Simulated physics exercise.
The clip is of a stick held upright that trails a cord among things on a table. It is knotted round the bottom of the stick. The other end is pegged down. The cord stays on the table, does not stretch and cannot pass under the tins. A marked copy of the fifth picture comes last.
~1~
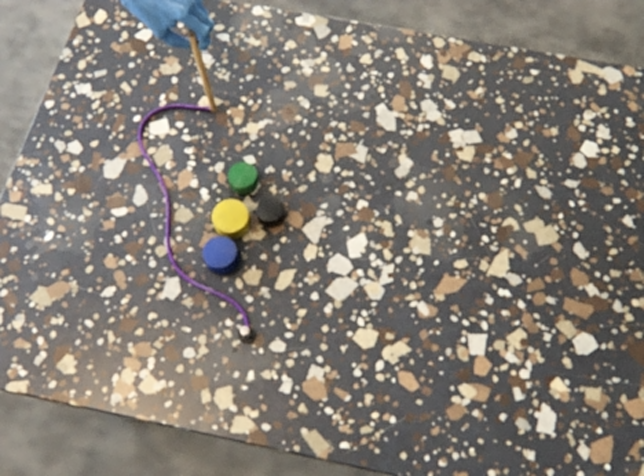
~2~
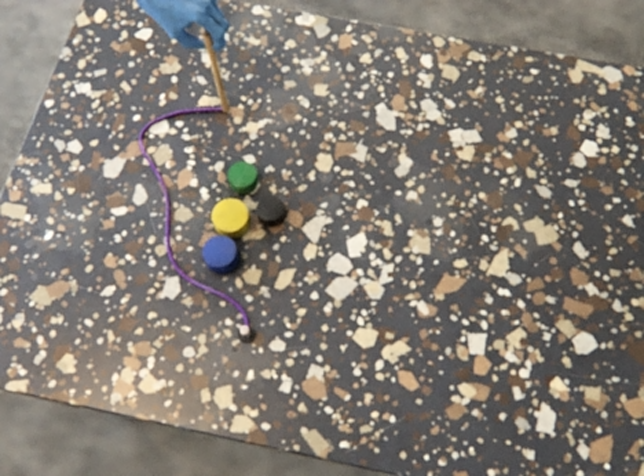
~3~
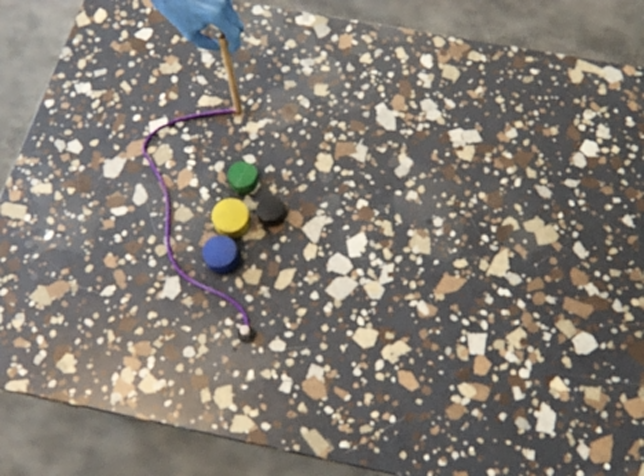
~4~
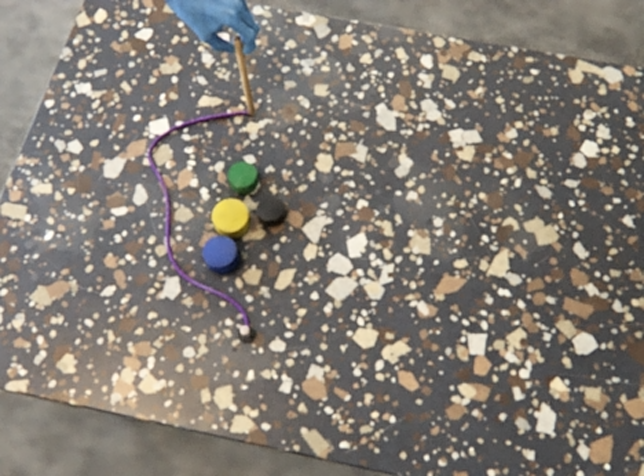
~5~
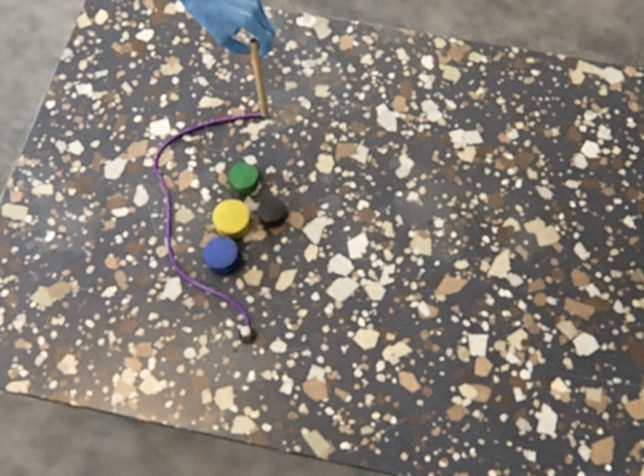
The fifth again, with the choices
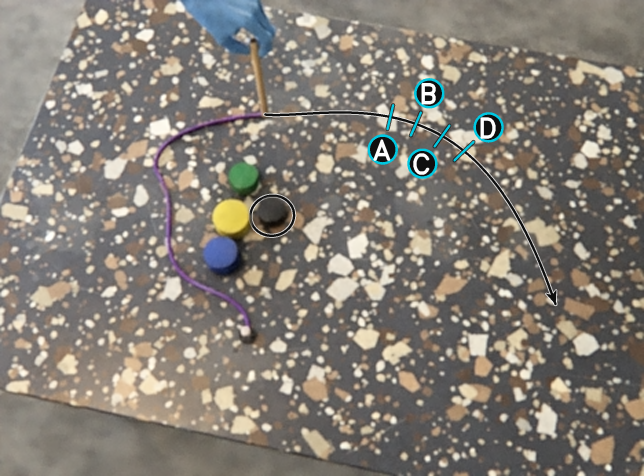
A gloved hand moves an upright stick slightly right, trailing a purple cord above four tins.
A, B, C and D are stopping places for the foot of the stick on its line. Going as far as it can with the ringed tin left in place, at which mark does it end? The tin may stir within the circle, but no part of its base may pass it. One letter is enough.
Mark B.
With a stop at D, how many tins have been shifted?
By then, four.
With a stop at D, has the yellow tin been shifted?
Yes.
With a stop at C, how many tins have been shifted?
Four.
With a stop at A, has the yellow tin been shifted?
No.
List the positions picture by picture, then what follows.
In the first picture, blue tin (221, 255); green tin (243, 179); peg (246, 333).
In the second picture, peg (246, 332); yellow tin (231, 219).
In the third picture, black tin (271, 211); blue tin (221, 255).
In the fourth picture, green tin (243, 178); peg (246, 332).
In the fifth picture, yellow tin (232, 220); black tin (272, 213); blue tin (222, 256).
On the marked copy, A at (390, 117); B at (416, 124); C at (442, 136); D at (464, 151); the ring at (272, 215); the route from (265, 115) via (453, 143) to (556, 304).
Following B. Soon after the start, foot of the stick (318, 114); black tin (272, 213).
Later, foot of the stick (371, 115); black tin (272, 213).
In the end, foot of the stick (416, 125); yellow tin (237, 221); black tin (274, 216); blue tin (231, 253); green tin (262, 193); the black tin is still in its ring.
As for the rest, A is safe but short; C drags the ringed tin to (284, 223); D drags the ringed tin to (294, 230).
